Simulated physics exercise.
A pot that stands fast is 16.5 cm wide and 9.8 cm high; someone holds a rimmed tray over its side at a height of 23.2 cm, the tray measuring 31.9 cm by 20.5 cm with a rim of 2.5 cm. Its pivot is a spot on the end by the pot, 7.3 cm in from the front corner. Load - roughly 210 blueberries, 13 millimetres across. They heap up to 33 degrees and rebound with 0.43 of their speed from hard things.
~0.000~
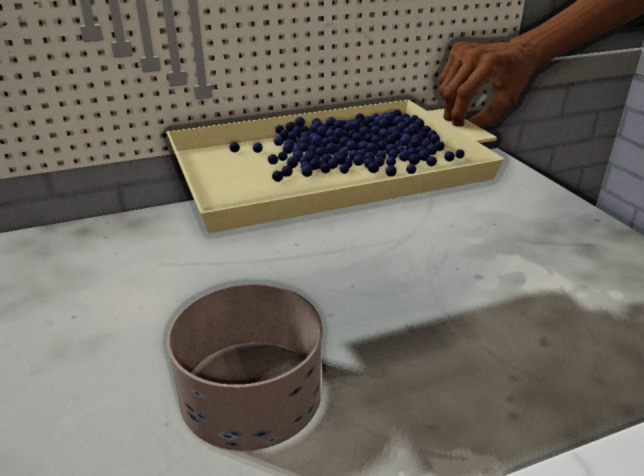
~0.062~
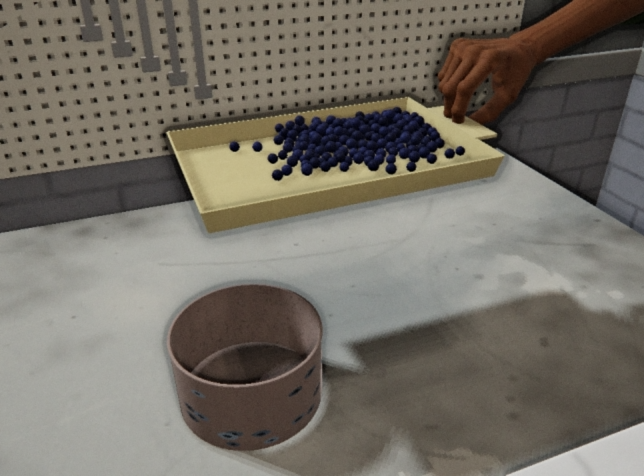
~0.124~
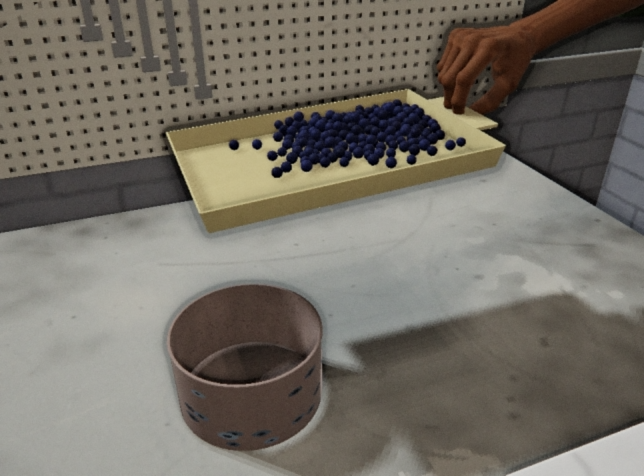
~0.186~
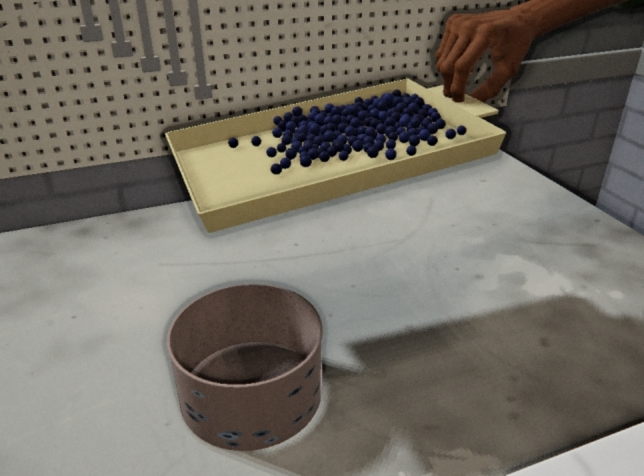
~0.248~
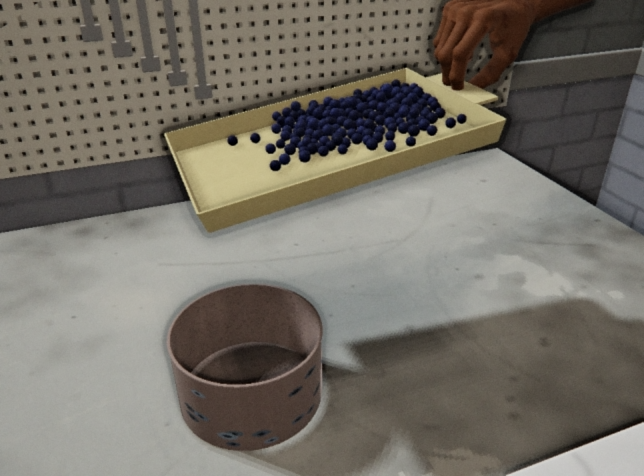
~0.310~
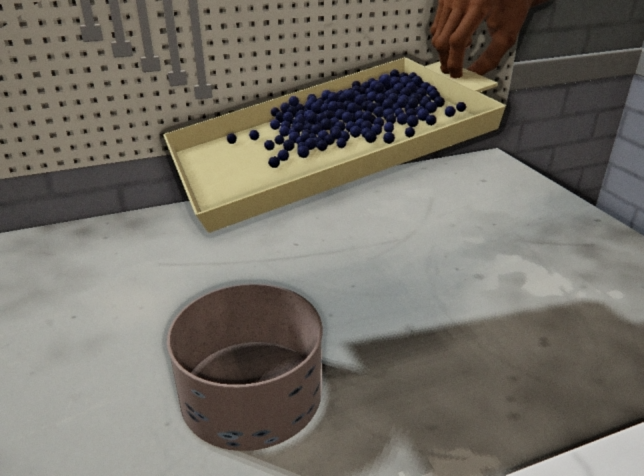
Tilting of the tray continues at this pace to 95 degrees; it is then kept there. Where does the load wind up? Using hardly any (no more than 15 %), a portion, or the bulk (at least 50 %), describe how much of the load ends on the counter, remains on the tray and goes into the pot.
Counter: The bulk, tray: Hardly any, pot: Hardly any.
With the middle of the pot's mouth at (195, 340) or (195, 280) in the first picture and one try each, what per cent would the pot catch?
Estimates: 15 in a hundred and 45 in a hundred.
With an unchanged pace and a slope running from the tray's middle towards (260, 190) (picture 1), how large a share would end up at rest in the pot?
Some 40 per cent.
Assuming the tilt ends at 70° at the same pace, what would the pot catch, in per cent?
Near 0 %, then.
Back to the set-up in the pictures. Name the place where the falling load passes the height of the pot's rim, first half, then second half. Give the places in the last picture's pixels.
First near (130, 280), then at (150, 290).
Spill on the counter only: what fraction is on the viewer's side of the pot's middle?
Share: Roughly 10 %.
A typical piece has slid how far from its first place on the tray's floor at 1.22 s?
It has moved some 14 cm from its start.
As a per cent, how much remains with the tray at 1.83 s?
Estimate: Near 90 in a hundred.
After 1.22 s, tilt 50 degrees; the tray holds 95 %, the pot 0 %.
After 1.83 s, tilt 76 degrees; the tray holds 90 %, the pot 0 %.
After 2.48 s, tilt 95 degrees; the tray holds 15 %, the pot 0 %.
By 3.4 s all is still; counter 100 %, tray 0 %, pot 0 %.
